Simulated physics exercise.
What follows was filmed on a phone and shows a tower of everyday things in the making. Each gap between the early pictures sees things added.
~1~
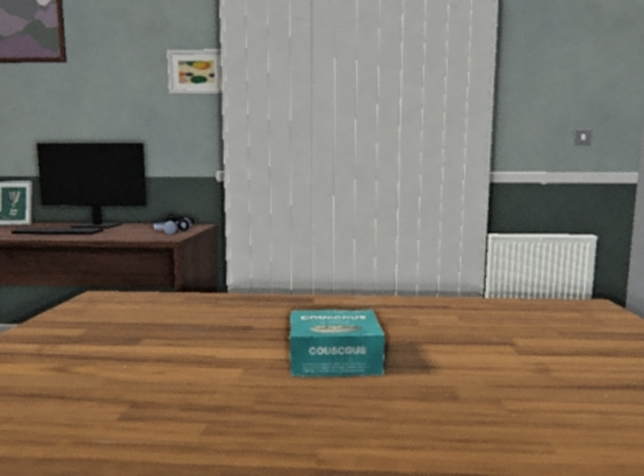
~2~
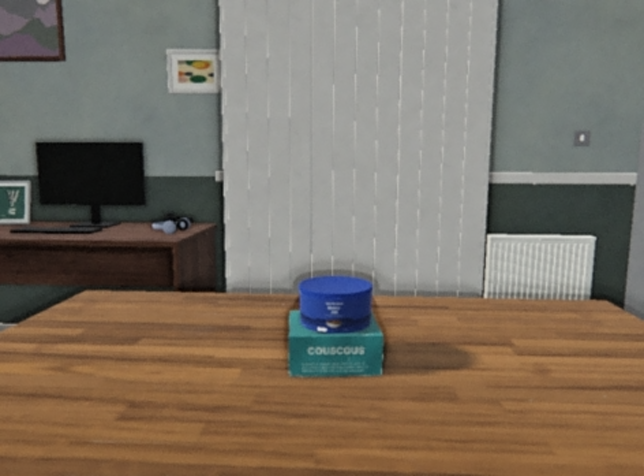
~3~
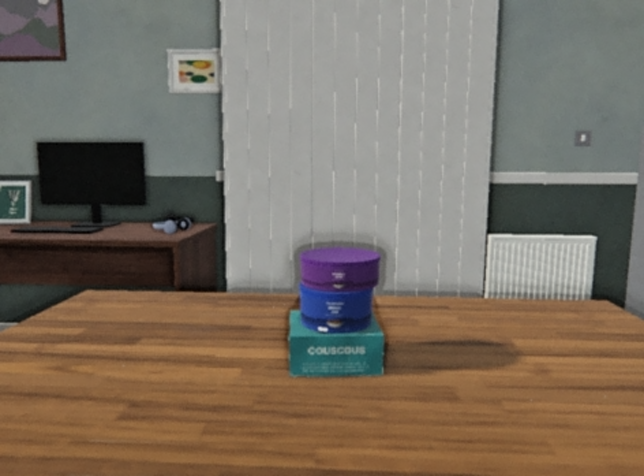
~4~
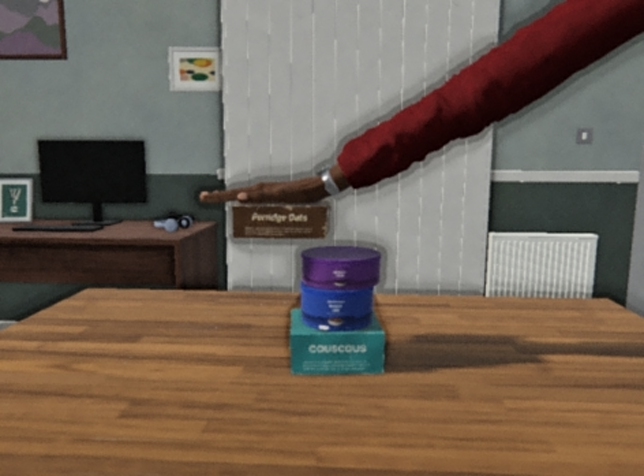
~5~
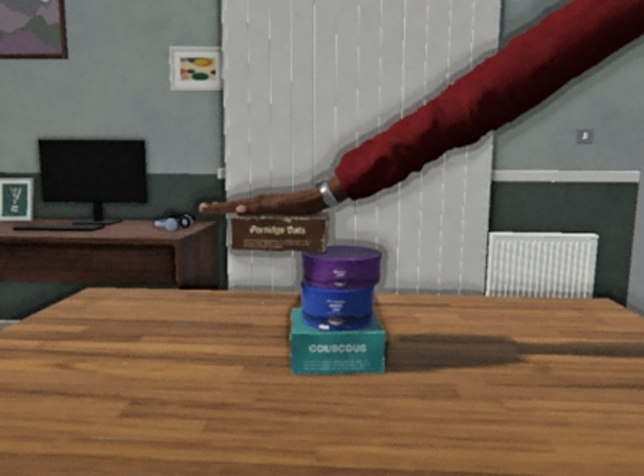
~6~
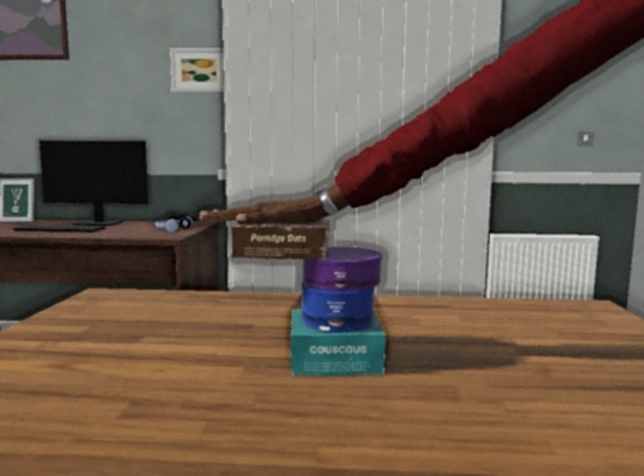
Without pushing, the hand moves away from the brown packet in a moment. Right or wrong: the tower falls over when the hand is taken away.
Right.
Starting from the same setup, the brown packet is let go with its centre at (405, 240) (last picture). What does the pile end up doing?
Outcome: The pile is knocked down.
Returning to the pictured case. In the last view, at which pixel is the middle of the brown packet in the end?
End position in the final view: Approximately (203, 340).
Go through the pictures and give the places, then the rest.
In the first frame, the last thing is not in view yet; turquoise box (334, 341).
In the second frame, the last thing is not in view yet.
In the third frame, the last thing is not in view yet; blue tub (336, 303).
In the fourth frame, coming down; brown packet (285, 218); turquoise box (335, 339).
In the fifth frame, coming down; brown packet (283, 229); purple tub (341, 267).
In the sixth frame, set down, still held; brown packet (284, 237); blue tub (338, 302).
Then, 0.30 s on from there, brown packet now fallen.
Then, 0.40 s on from there, things are still on the move.
Then, 0.60 s on from there, as before.
In the end, fallen, brown packet; the other 3 unmoved. At the end, from the last picture's camera, brown packet near (203, 340). The pile comes apart.
